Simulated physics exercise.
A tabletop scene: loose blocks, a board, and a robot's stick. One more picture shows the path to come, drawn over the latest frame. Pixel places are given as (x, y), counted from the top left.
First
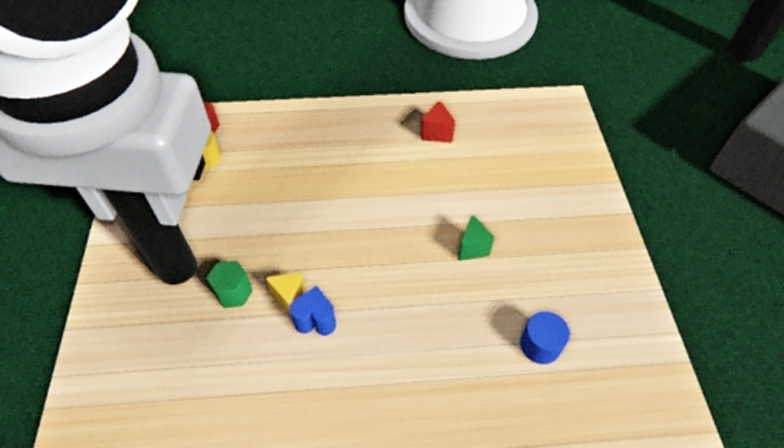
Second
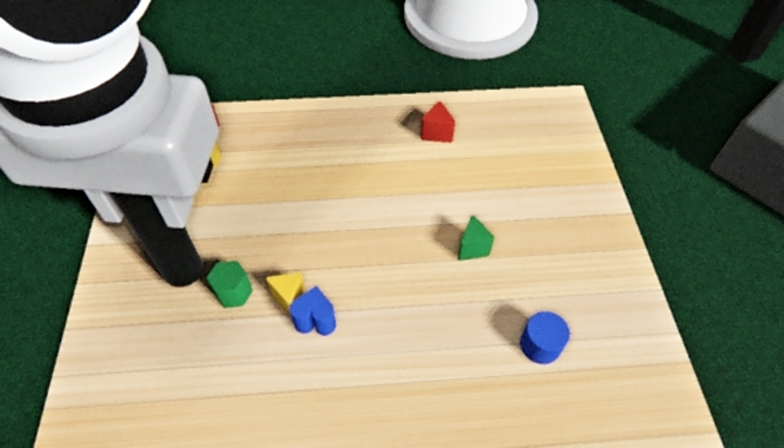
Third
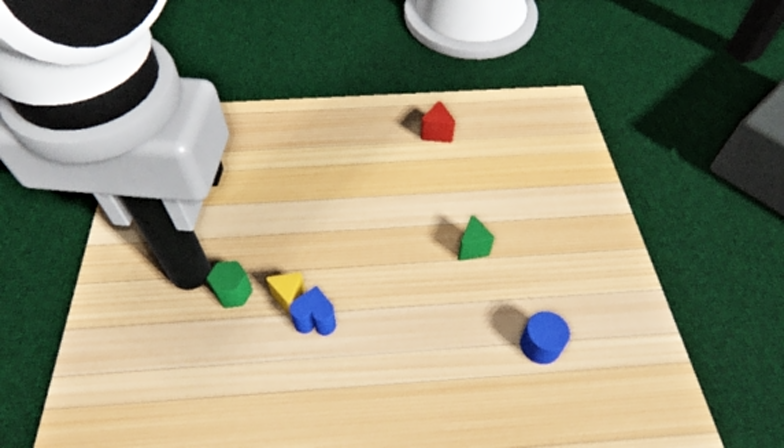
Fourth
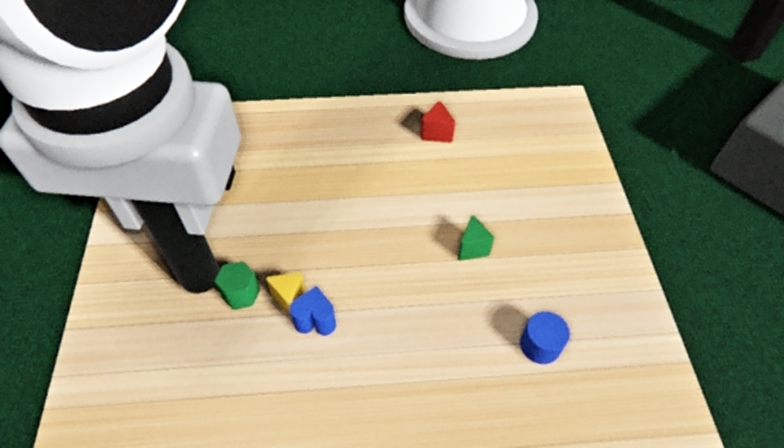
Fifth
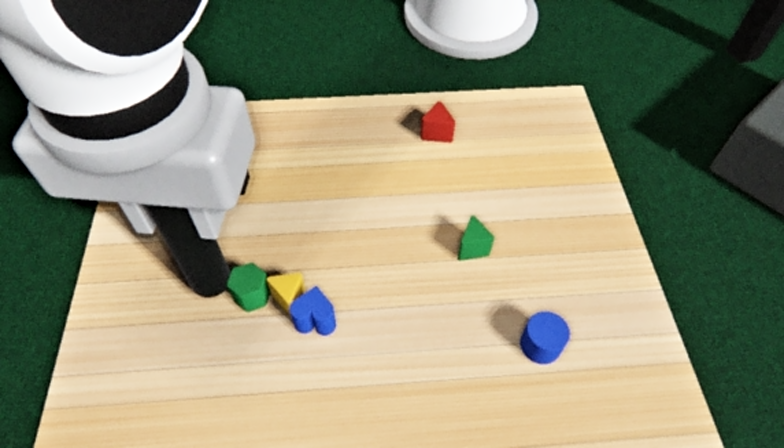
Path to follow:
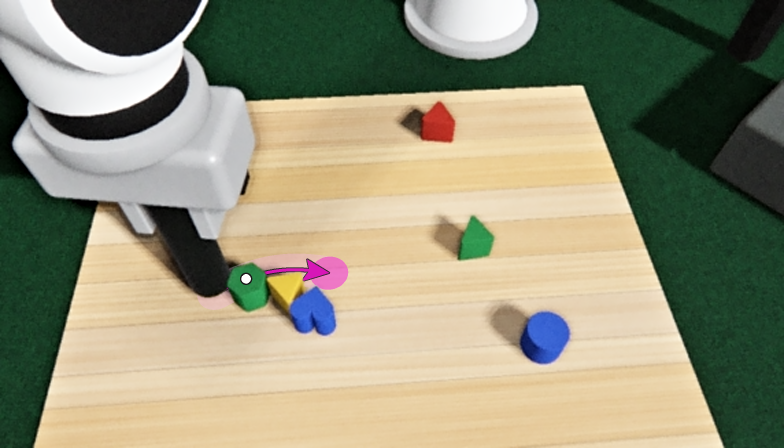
On a wooden tabletop with scattered colored blocks, a robot's dark stick edged right until it met the green hexagonal block, then nudged it a short way toward the yellow triangle and blue heart.
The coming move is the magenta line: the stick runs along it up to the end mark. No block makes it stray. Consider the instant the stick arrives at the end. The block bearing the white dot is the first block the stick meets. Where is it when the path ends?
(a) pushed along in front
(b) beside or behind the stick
The one that fits is a, pushed along in front.
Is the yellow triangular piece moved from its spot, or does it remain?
That block gets shifted.
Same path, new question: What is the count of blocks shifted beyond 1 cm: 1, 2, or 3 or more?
The number is two.
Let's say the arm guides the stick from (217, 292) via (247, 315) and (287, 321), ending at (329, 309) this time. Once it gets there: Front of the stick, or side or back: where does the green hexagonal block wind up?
Before the stick.
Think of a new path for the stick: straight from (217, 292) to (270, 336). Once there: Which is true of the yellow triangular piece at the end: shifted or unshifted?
Somewhere new.
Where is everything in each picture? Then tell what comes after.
Lower end of the stick at (178, 269), tops of blocks, green hexagonal block at (226, 276), yellow triangular piece at (285, 284), blue heart block at (312, 305), in the first frame.
Stick at (184, 271), blocks as before, in the second frame.
Stick at (191, 274), blocks as before, in the third frame.
Stick at (201, 277), green hexagonal block at (234, 277), in the fourth frame.
Stick at (212, 281), green hexagonal block at (246, 279), yellow triangular piece at (285, 284), blue heart block at (312, 305), in the fifth frame.
The drawn path runs from (217, 292) via (254, 276) and (292, 270), ending at (329, 273); the dot is on the green hexagonal block.
What follows on the original path. One third of the way, stick at (251, 264); green hexagonal block at (285, 264); yellow triangular piece at (307, 281), turned 60° clockwise.
Two thirds of the way, stick at (290, 258); green hexagonal block at (325, 257); yellow triangular piece at (333, 280), turned 115° clockwise; blue heart block at (316, 308), turned 20° clockwise.
At the end, stick at (327, 261); green hexagonal block at (363, 260); yellow triangular piece at (339, 286), turned 130° clockwise; blue heart block at (316, 308), turned 20° clockwise.
